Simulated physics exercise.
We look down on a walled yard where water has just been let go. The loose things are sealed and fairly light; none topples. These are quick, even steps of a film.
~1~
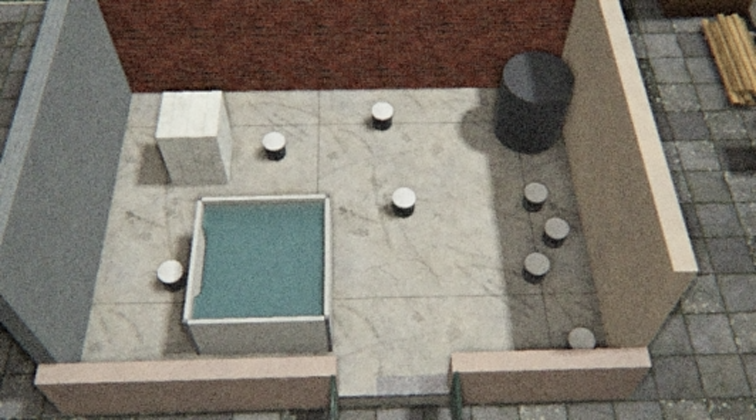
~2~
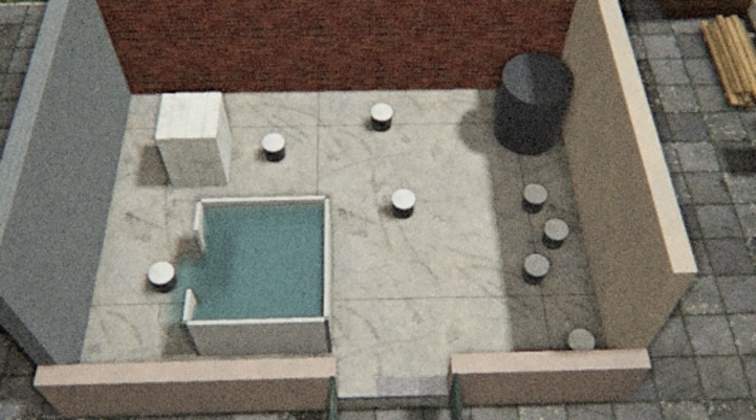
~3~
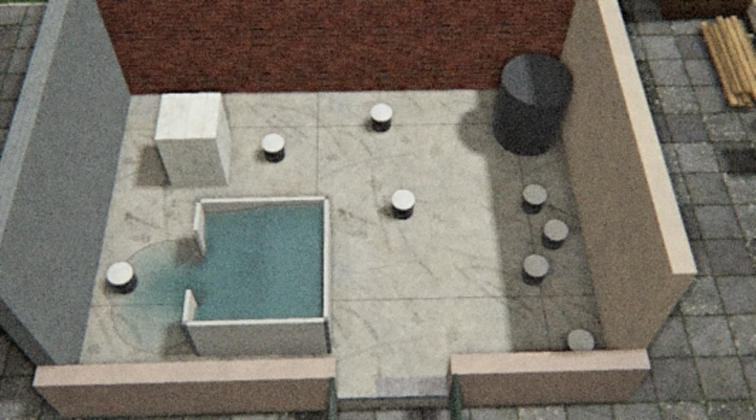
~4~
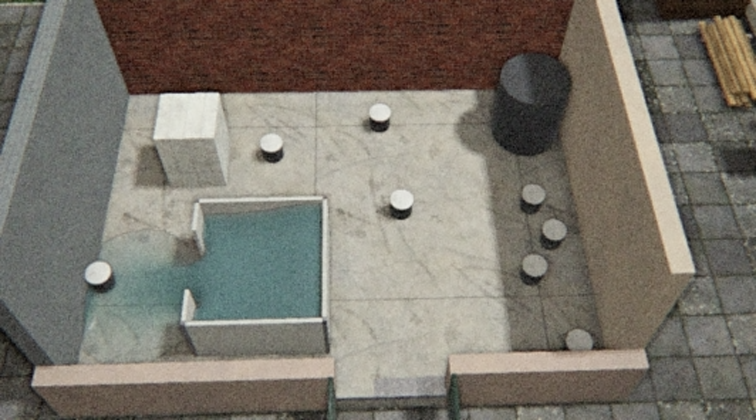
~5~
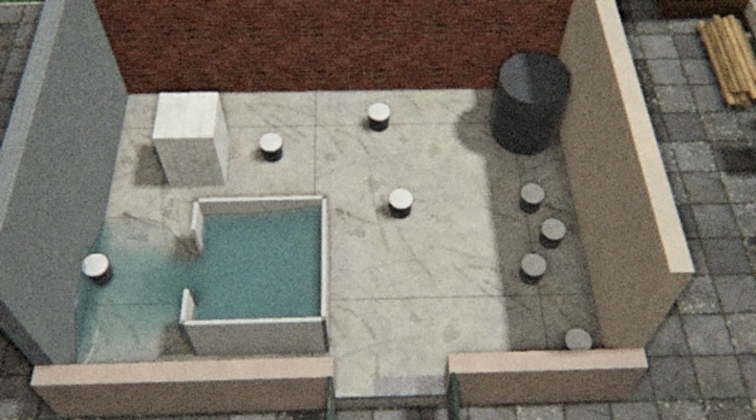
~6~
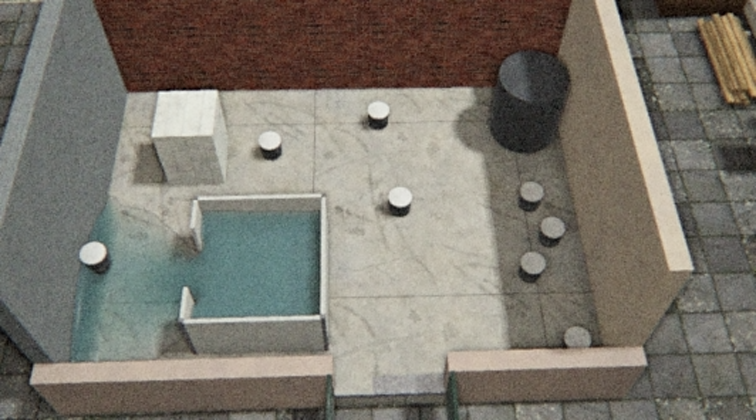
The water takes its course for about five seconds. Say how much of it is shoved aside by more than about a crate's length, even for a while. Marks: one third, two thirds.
That comes to between one and two thirds.
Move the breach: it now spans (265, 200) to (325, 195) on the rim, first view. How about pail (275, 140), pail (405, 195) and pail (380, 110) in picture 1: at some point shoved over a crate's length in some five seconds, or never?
In that order: Swept aside, no, that far or more.
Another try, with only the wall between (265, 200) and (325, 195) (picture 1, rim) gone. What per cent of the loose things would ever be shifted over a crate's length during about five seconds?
Near 80 in a hundred.
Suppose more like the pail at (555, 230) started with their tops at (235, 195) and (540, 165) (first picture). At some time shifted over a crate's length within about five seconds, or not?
In that order: That far or more, short of that.
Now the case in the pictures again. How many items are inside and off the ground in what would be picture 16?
I count 1.
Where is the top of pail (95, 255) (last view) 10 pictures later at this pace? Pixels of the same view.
Roughly at (154, 94).
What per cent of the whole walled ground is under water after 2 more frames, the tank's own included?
Close to 20 %.
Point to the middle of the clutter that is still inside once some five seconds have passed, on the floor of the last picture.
Roughly at (493, 216).
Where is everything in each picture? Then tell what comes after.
A pail at (170, 271) rests on the ground; a pail at (274, 141) rests on the ground; 0 of 8 have shifted, in the first frame.
A pail at (161, 272), on the bottom, close to its start; a pail at (273, 142), on the bottom; 1 of 8 have shifted, in the second frame.
A pail at (120, 273) rests on the ground, a stride from its start; a pail at (273, 143) rests on the ground; 1 of 8 have shifted, in the third frame.
A pail at (98, 273) floats, a stride from its start; a pail at (271, 143) rests on the ground; 1 of 8 have shifted, in the fourth frame.
A pail at (95, 264) floats, a stride from its start; a pail at (270, 142), on the bottom; 1 of 8 have shifted, in the fifth frame.
A pail at (93, 253) floats, a stride from its start; a pail at (270, 140) rests on the ground; 1 of 8 have shifted, in the sixth frame.
A moment on, 1 of 8 are well off their spots; 1 afloat.
Next, 1 of 8 are well off their spots; 1 afloat.
Later, 1 of 8 are well off their spots; 2 afloat.
In the end, 4 of 8 are well off their spots, and 4 have been at some point; 6 afloat.
